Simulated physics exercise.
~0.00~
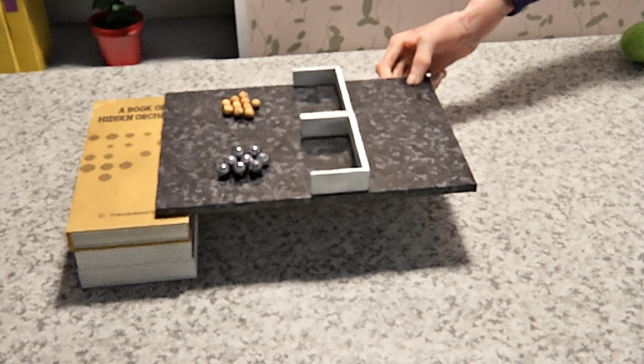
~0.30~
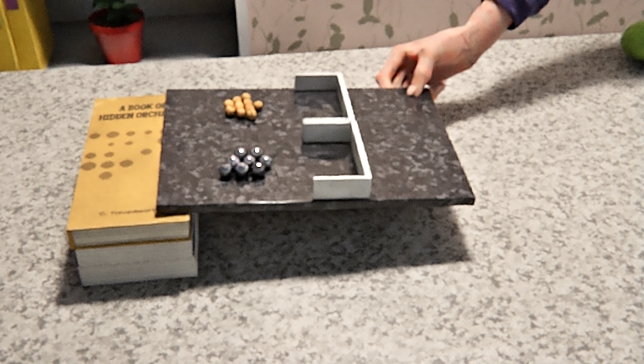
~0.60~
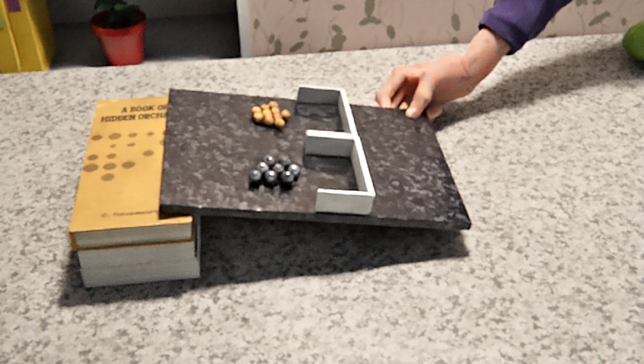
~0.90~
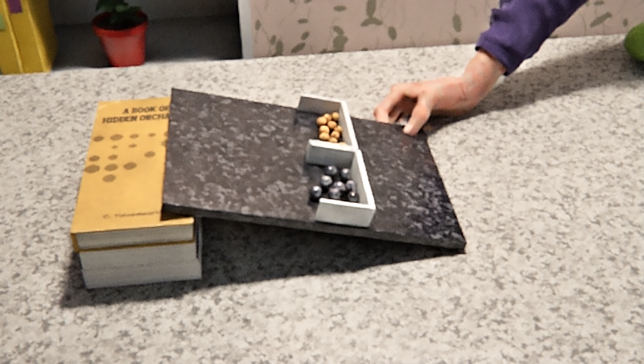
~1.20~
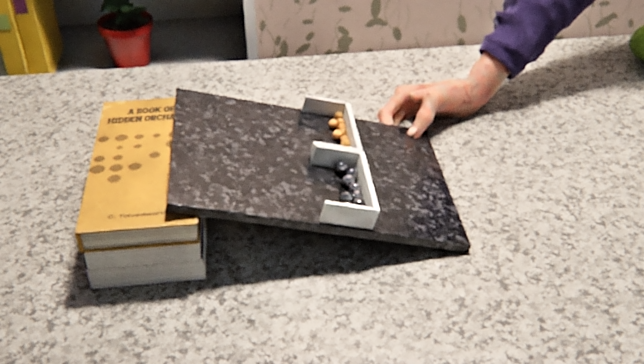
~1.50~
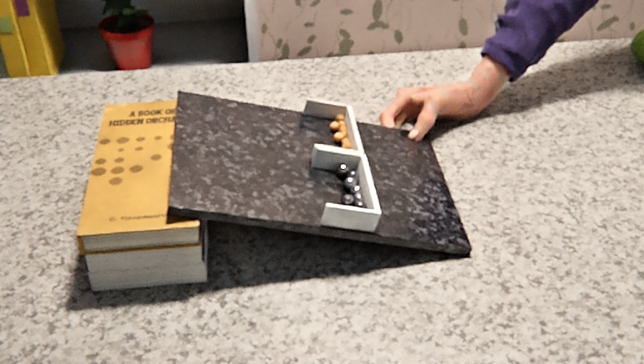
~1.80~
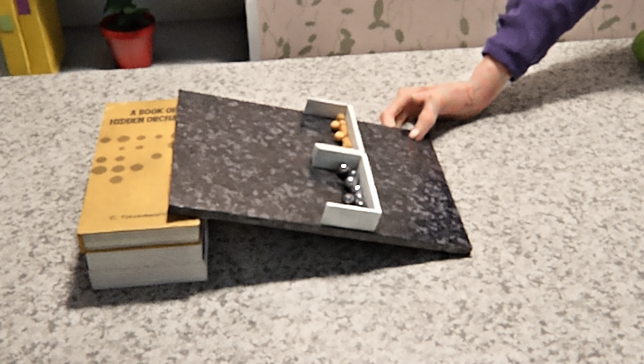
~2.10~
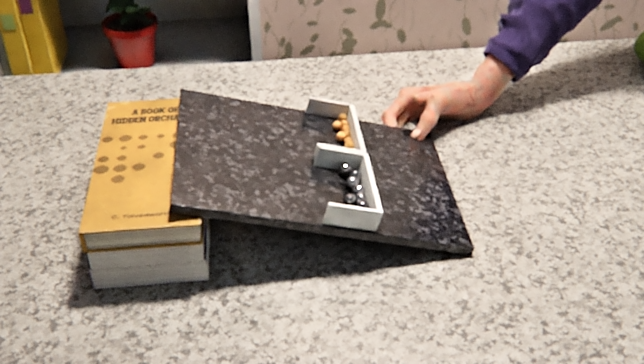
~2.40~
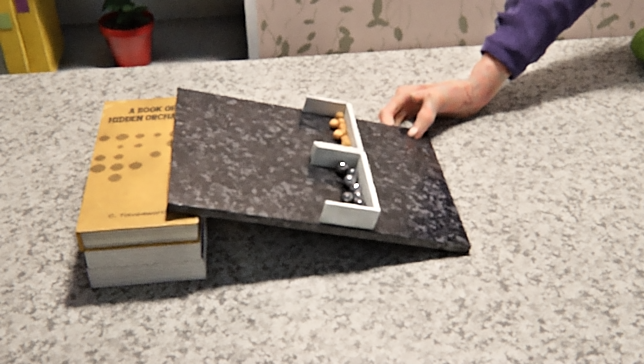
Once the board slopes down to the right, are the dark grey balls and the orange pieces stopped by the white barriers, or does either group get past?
Both groups are stopped by the white barriers. The dark grey balls gather behind the nearer one and the orange pieces behind the farther one.
On a speckled grey countertop, seen from slightly above by a gently swaying camera, a dark mottled board rests its left end on thick books, the top one yellow, while a hand in a purple sleeve holds the right side. Small orange pieces lie on the far part of the board and shiny dark grey balls on the near part, with white barriers to their right. The hand lowers its end, and the board tilts into a ramp. Both groups move down to the right and reach the barriers. They end gathered against them, the hand still at the board.
